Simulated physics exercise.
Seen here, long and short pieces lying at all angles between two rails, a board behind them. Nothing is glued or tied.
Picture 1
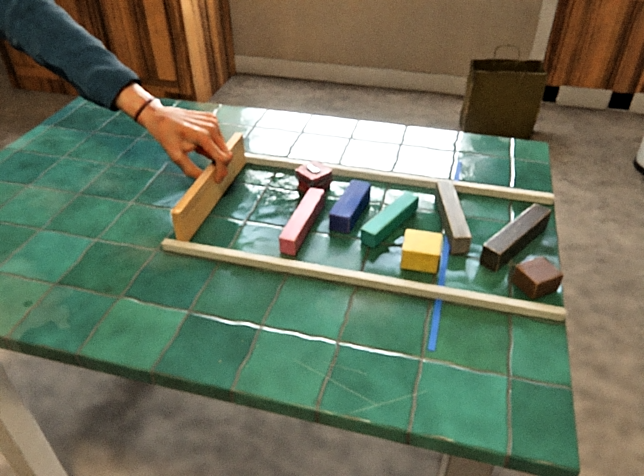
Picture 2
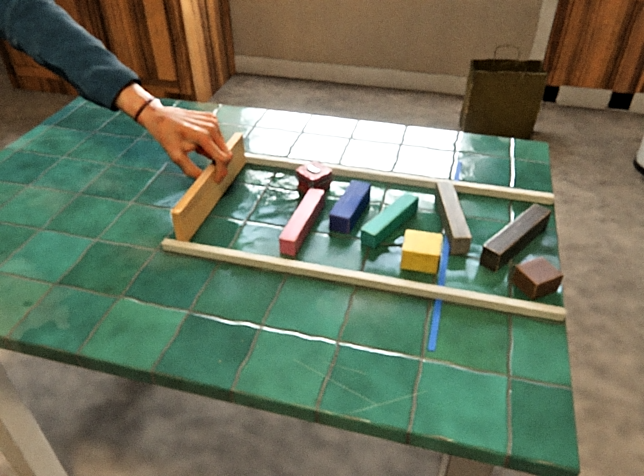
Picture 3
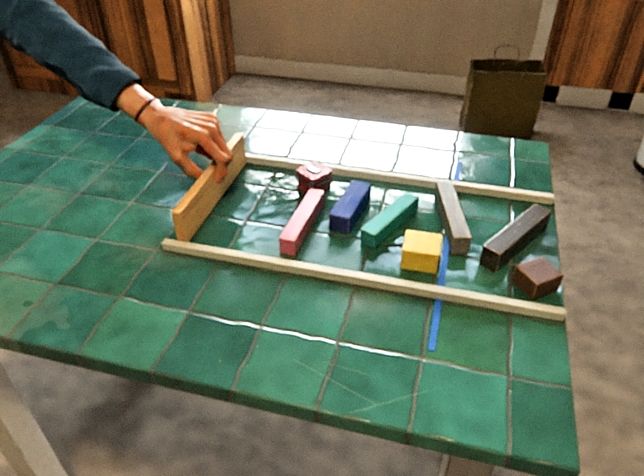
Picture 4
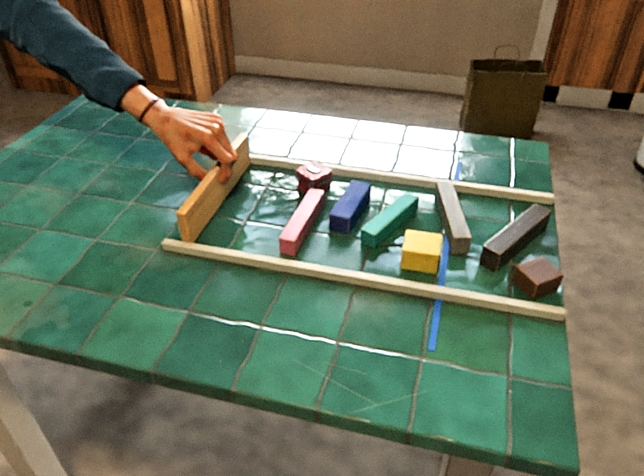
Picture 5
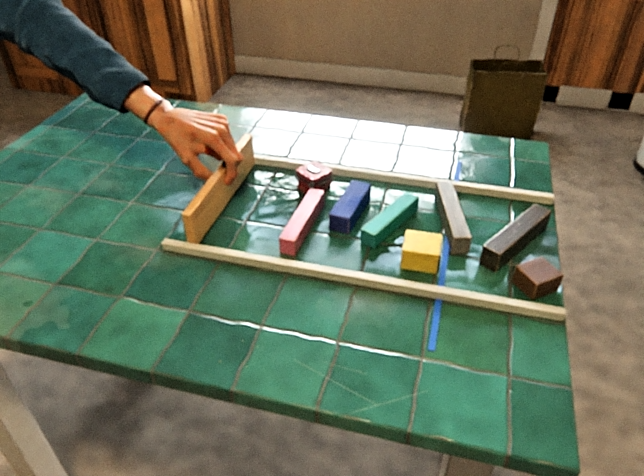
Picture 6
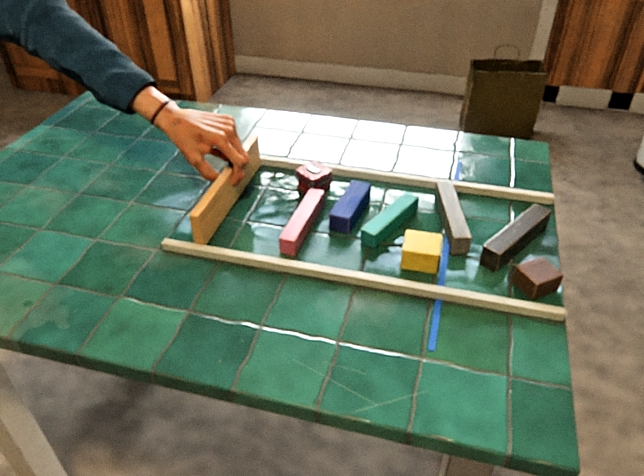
At first, a hand holds an upright wooden board between two rails on a green tiled table, with coloured blocks and bars lying at various angles to its right. The hand then slides the board slightly rightward, leaving a gap before the pink bar, while the scattered pieces stay still.
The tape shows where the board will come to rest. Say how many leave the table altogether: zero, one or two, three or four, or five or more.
In the end the number that fall off is zero.
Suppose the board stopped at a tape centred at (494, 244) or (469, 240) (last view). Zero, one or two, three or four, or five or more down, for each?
Taking them in turn, three or four; one or two.
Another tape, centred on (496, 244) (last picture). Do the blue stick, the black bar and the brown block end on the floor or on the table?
The blue stick remains up, the black bar is lost, the brown block tumbles off.
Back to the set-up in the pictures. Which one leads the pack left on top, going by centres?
That is the brown block.
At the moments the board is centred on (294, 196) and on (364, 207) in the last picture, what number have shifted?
1 and 5.
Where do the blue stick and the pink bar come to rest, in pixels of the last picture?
The blue stick stops around (485, 226); the pink bar around (455, 244).
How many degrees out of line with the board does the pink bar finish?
Roughly 0° out of line.
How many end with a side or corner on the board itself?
In contact: 2.
Soon after, none off yet; brown block at rest near (537, 278); black bar at rest near (516, 237); grey bar at rest near (452, 215).
At rest, the number that fall off is zero.
